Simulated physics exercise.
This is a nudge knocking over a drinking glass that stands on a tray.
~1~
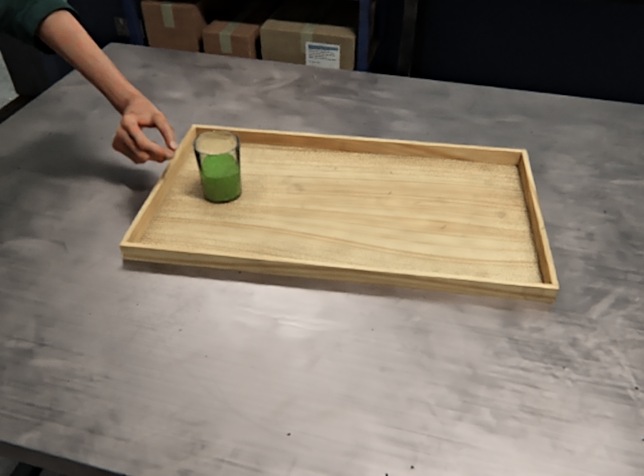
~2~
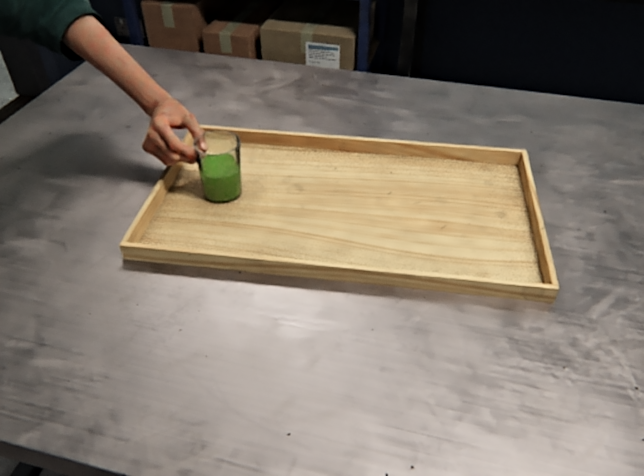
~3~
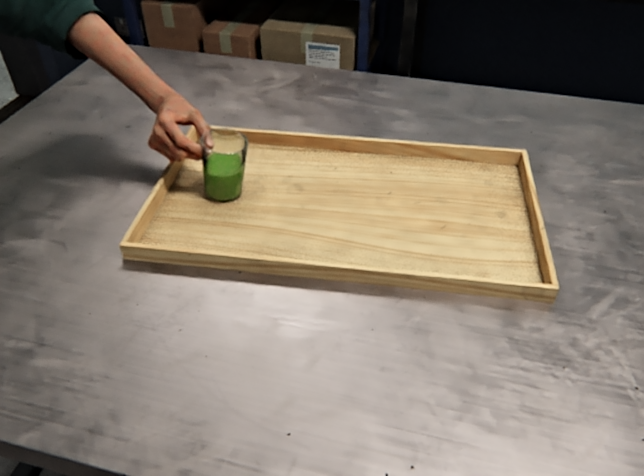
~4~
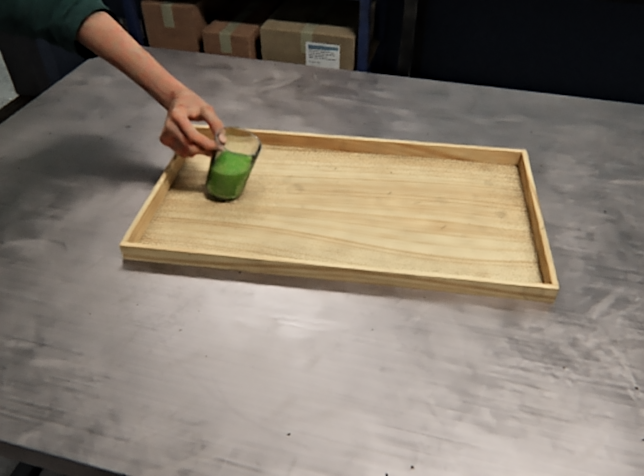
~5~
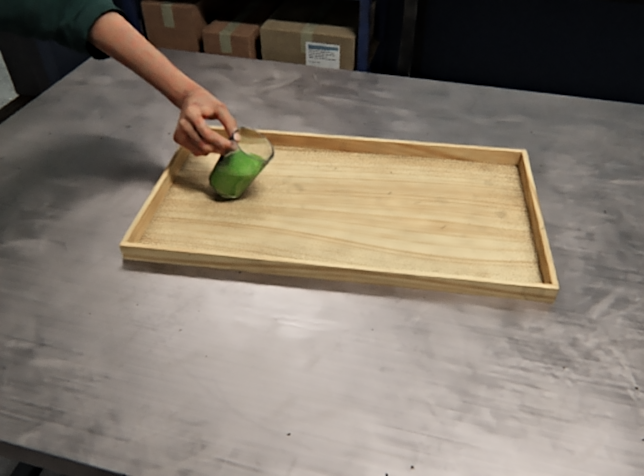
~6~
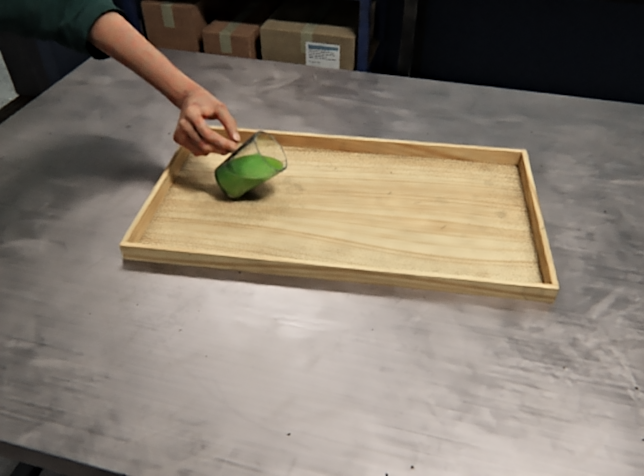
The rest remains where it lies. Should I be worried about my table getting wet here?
No, the table stays dry.
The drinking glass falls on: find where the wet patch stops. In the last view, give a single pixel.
The wet patch reaches its far end at about (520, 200).
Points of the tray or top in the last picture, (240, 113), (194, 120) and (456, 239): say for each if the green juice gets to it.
First spot missed, second spot missed, last spot touched.
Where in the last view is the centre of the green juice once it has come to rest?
It settles with its centre at about (441, 205).
Next, the drinking glass lies in the tray; the puddle covers about as much as a plate; the top is dry.
After that, the puddle covers about as much as a tray; the top is dry.
Finally, the puddle covers about as much as a tray; the top is dry.
